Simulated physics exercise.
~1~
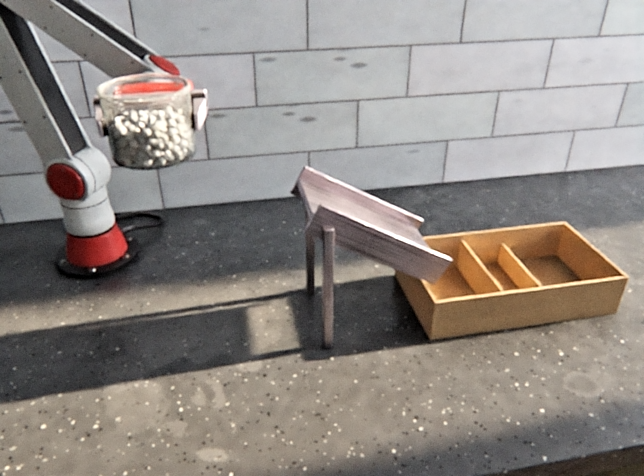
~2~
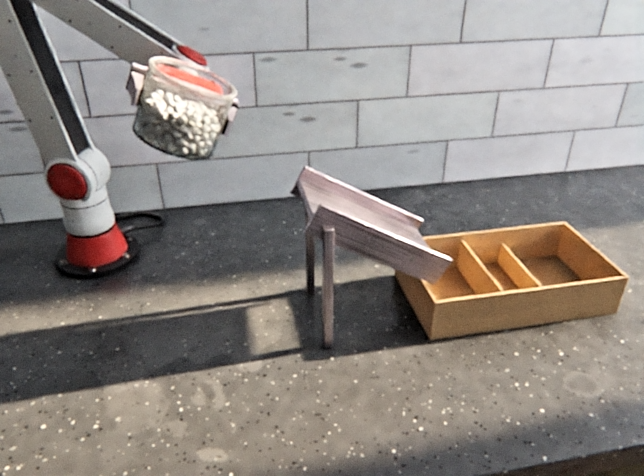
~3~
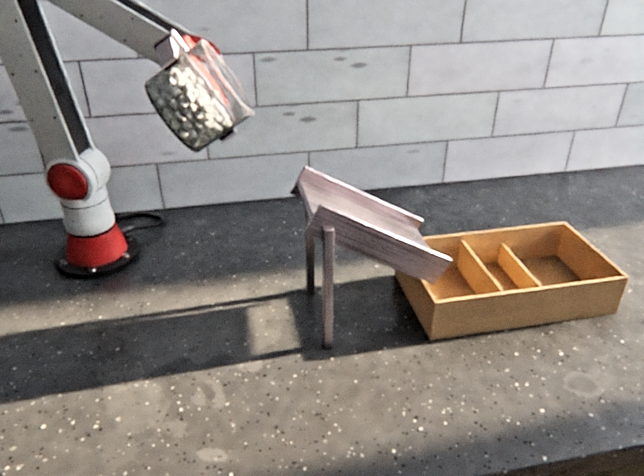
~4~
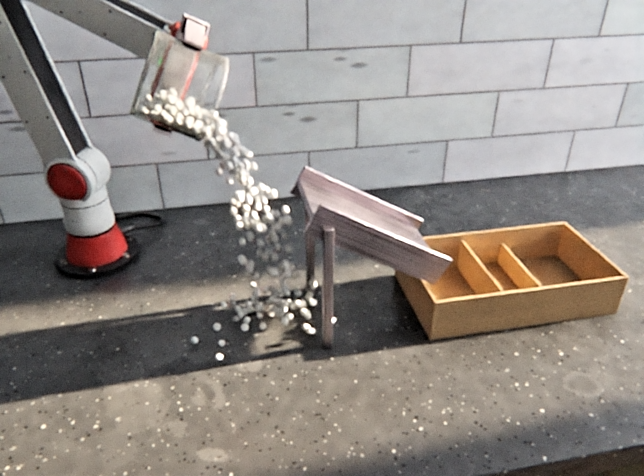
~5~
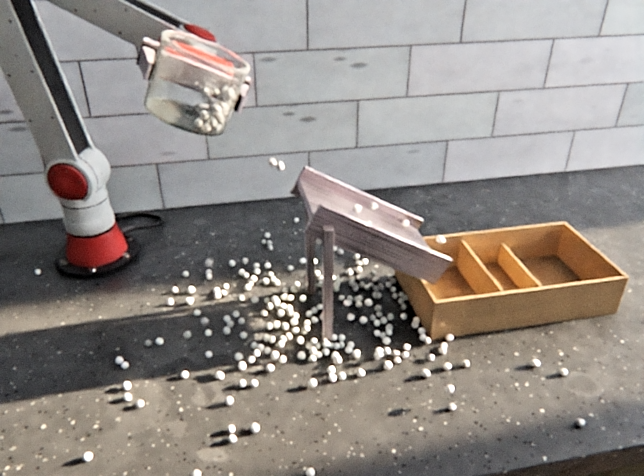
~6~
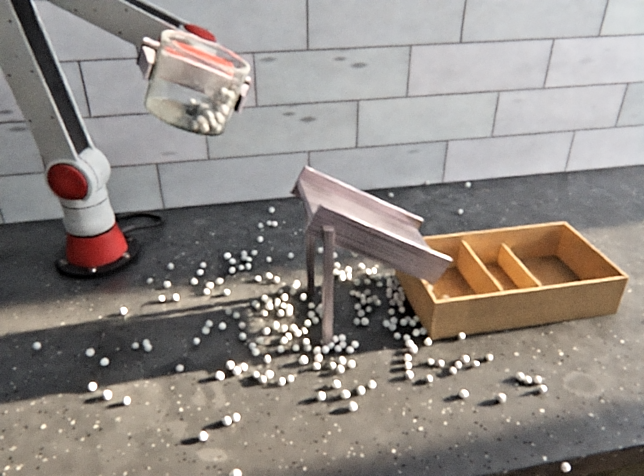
To begin with, a robot arm holds a clear beaker of small white beads upright, left of a sloping chute that leads down into a divided wooden box. The arm shifts the beaker slightly and tilts it toward the chute, steeper and steeper. The beaker tips right over, and beads pour out in a stream that falls mostly short of the chute, around its legs. The arm then swings the beaker partly back up, with some beads still inside. The spilled beads bounce and spread, ending scattered widely over the dark counter, while the box looks nearly empty.
